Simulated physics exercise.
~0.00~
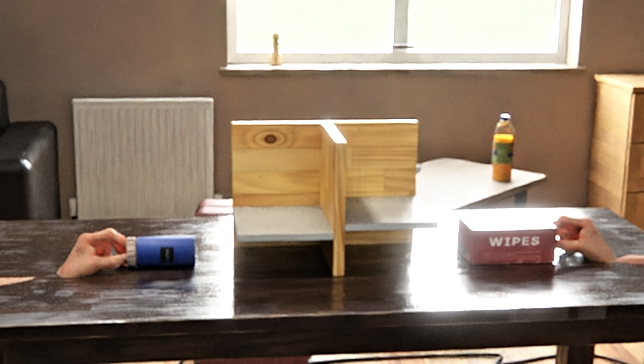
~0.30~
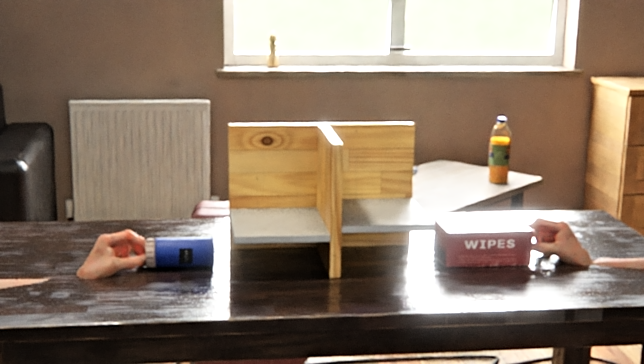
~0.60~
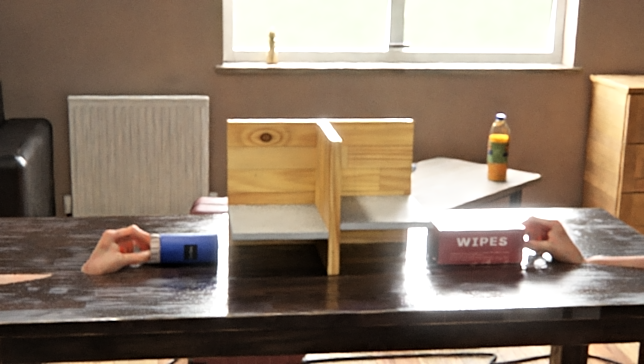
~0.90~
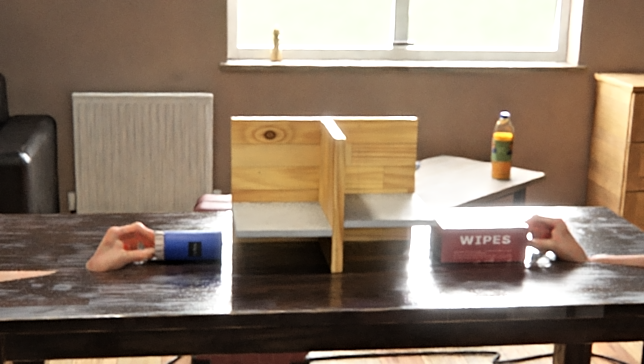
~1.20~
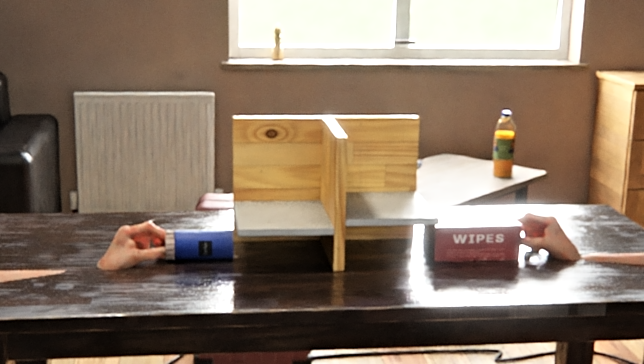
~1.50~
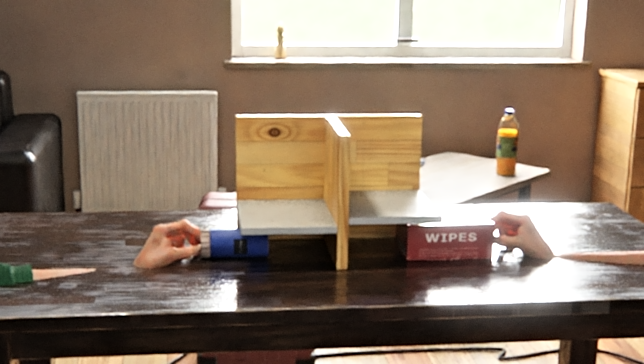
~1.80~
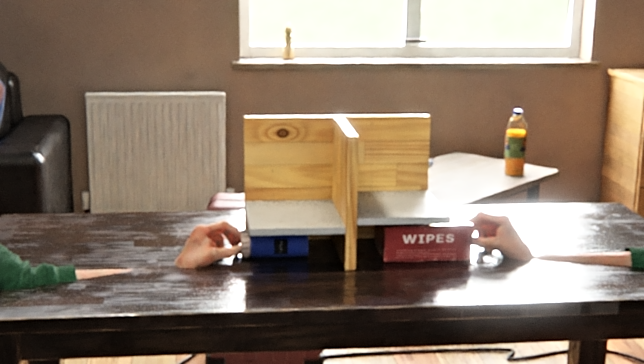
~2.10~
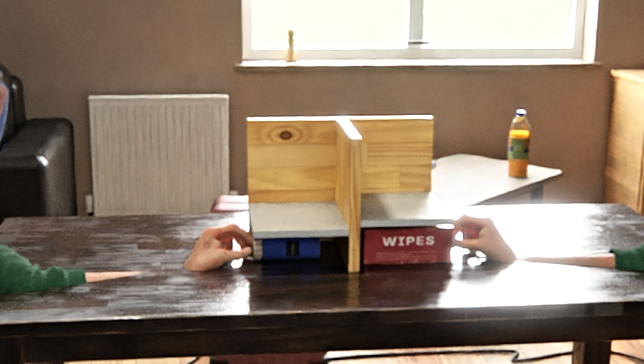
On a dark table, two hands slide a blue jar and red box under shelves.
